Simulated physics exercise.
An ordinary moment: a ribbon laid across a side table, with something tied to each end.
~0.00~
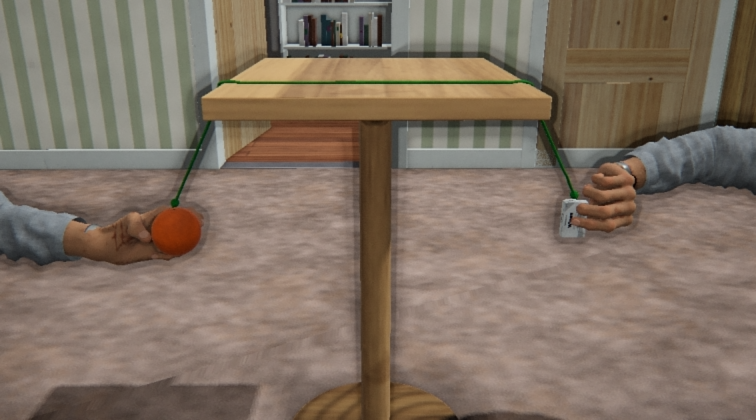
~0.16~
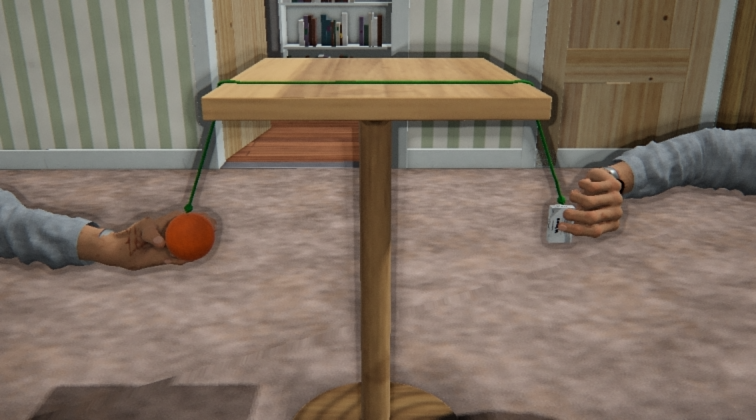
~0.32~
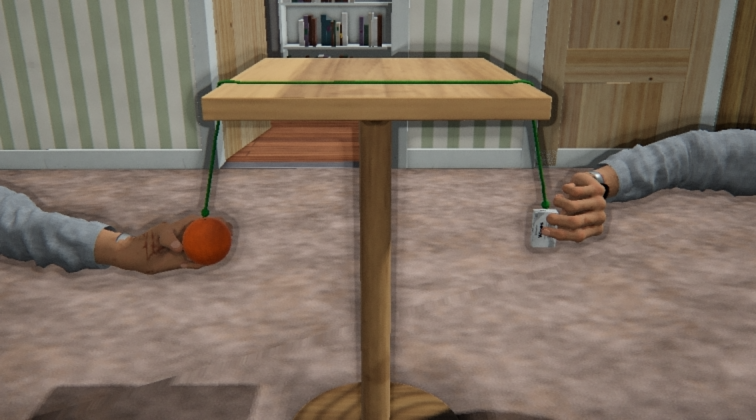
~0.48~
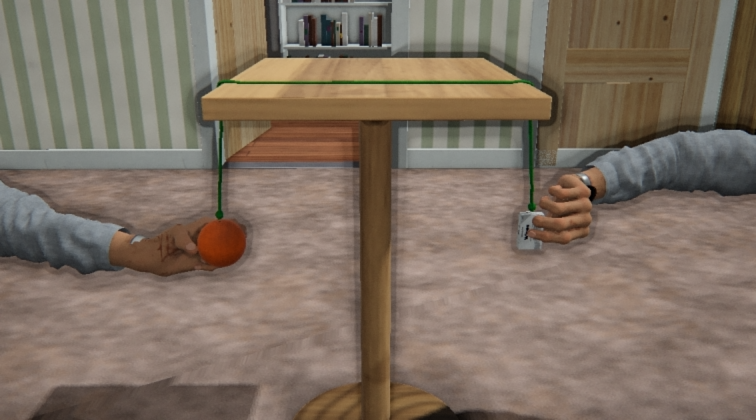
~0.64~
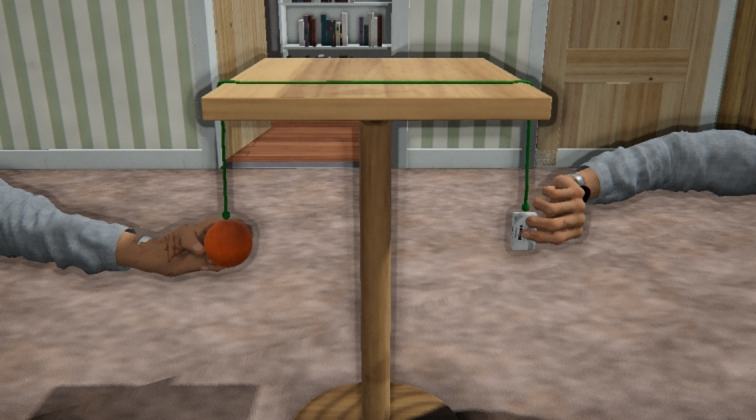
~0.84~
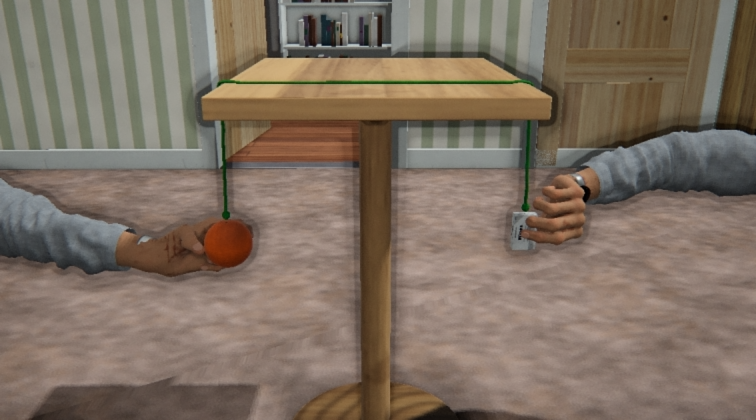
Two hands held an orange and a small matchbox tied to a green ribbon draped across a wooden table, and moved them inward toward the table's central leg, then kept them still.
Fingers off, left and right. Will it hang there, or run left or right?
As it turns out, the ribbon drops leftwards.
After 1.30 s, left orange lower near (244, 356); right matchbox pulled up onto the top.
After 1.70 s, left orange down on the floor; right matchbox higher near (155, 142).
In the end, left orange down on the floor; right matchbox down on the floor. The ribbon goes down on the left.
